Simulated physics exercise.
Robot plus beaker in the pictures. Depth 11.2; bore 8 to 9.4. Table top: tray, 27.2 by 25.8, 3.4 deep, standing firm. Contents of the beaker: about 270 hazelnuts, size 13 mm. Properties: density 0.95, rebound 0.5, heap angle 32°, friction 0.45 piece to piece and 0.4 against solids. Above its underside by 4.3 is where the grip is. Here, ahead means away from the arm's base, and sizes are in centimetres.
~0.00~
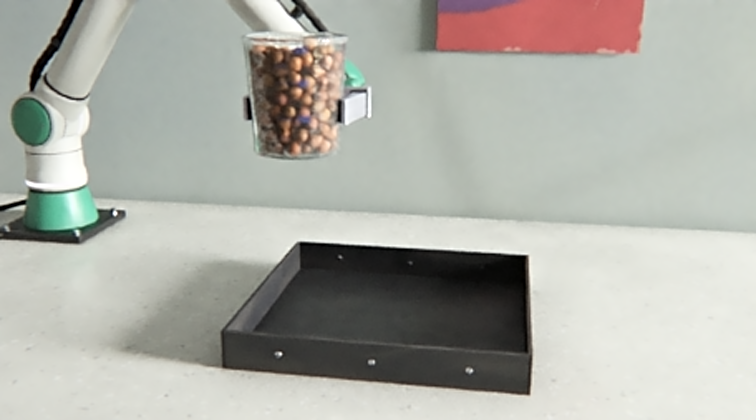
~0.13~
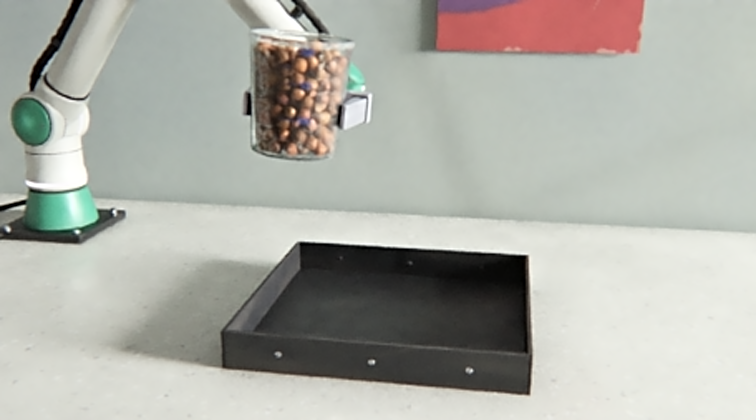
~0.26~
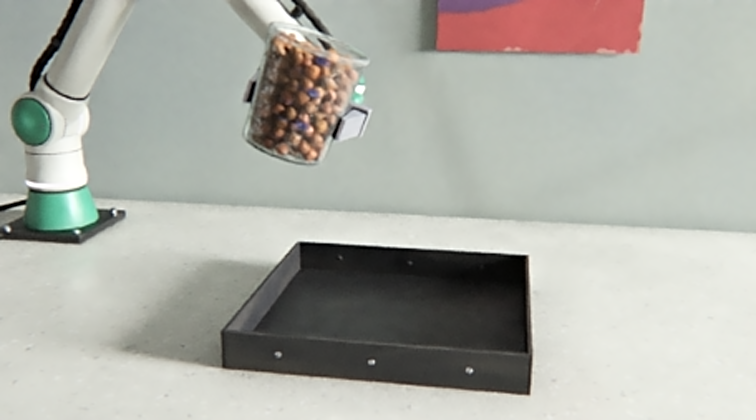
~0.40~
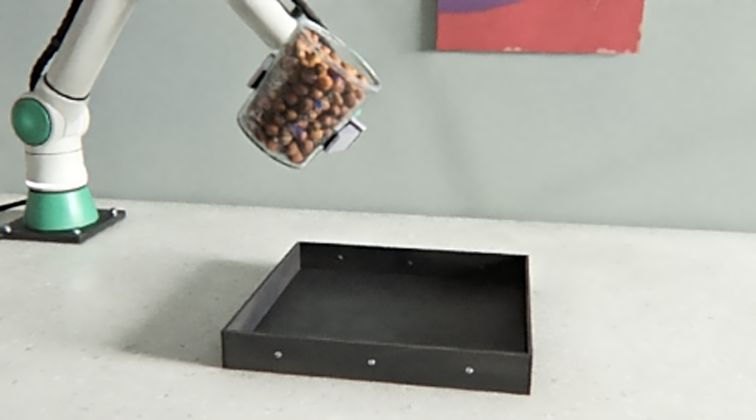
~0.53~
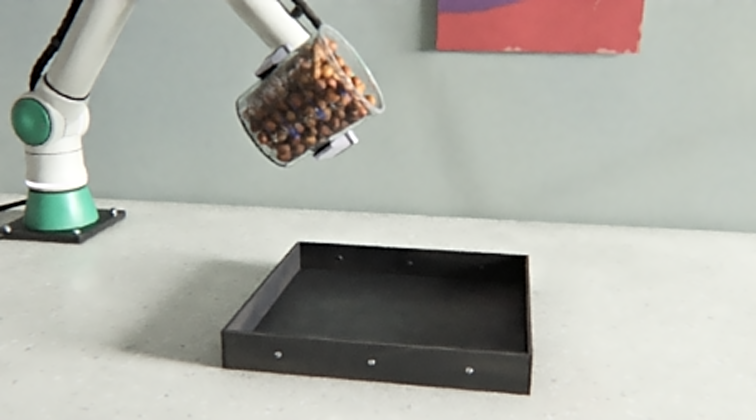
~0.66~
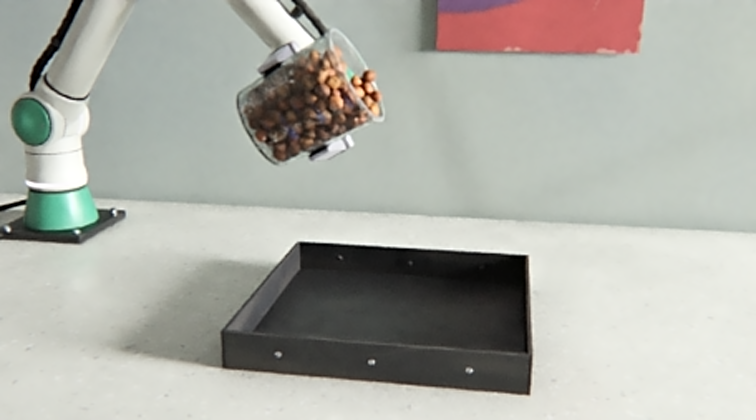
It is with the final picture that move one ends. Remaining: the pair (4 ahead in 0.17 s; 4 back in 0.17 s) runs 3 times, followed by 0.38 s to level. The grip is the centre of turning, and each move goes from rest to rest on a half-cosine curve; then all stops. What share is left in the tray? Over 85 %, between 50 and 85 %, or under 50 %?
Under 50 %.
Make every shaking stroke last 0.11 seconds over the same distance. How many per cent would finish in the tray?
In that case about 35 in a hundred.
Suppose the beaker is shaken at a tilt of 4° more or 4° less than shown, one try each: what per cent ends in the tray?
First try around 30 %, second around 15 %.
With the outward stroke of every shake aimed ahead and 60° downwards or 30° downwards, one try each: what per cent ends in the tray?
You'd get about 5 per cent with the first setting and about 10 per cent with the second.
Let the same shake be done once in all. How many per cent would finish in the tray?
About 10 per cent in that case.
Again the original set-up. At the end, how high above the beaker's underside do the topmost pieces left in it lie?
Roughly 10.5 cm.
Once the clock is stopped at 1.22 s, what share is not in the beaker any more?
About 10 in a hundred parts are out by then.
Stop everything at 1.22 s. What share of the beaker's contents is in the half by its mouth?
Roughly 50 per cent.
By 1.22 s, tilted 60° forward, highest piece 25 above the table; 235 in the beaker, 21 in the tray, 2 on the table or floor, 10 in flight or on a rim.
By 1.78 s, tilted 50° forward, highest piece 25 above the table; 212 in the beaker, 49 in the tray, 5 on the table or floor, 2 in flight or on a rim.
By 2.26 s, level, highest piece 29 above the table; 212 in the beaker, 51 in the tray, 5 on the table or floor.
By 3.31 s, level, highest piece 29 above the table; 212 in the beaker, 51 in the tray, 5 on the table or floor.
Final count, 212 in the beaker, 51 in the tray, 5 on the table or floor. That is 19 % in the tray.
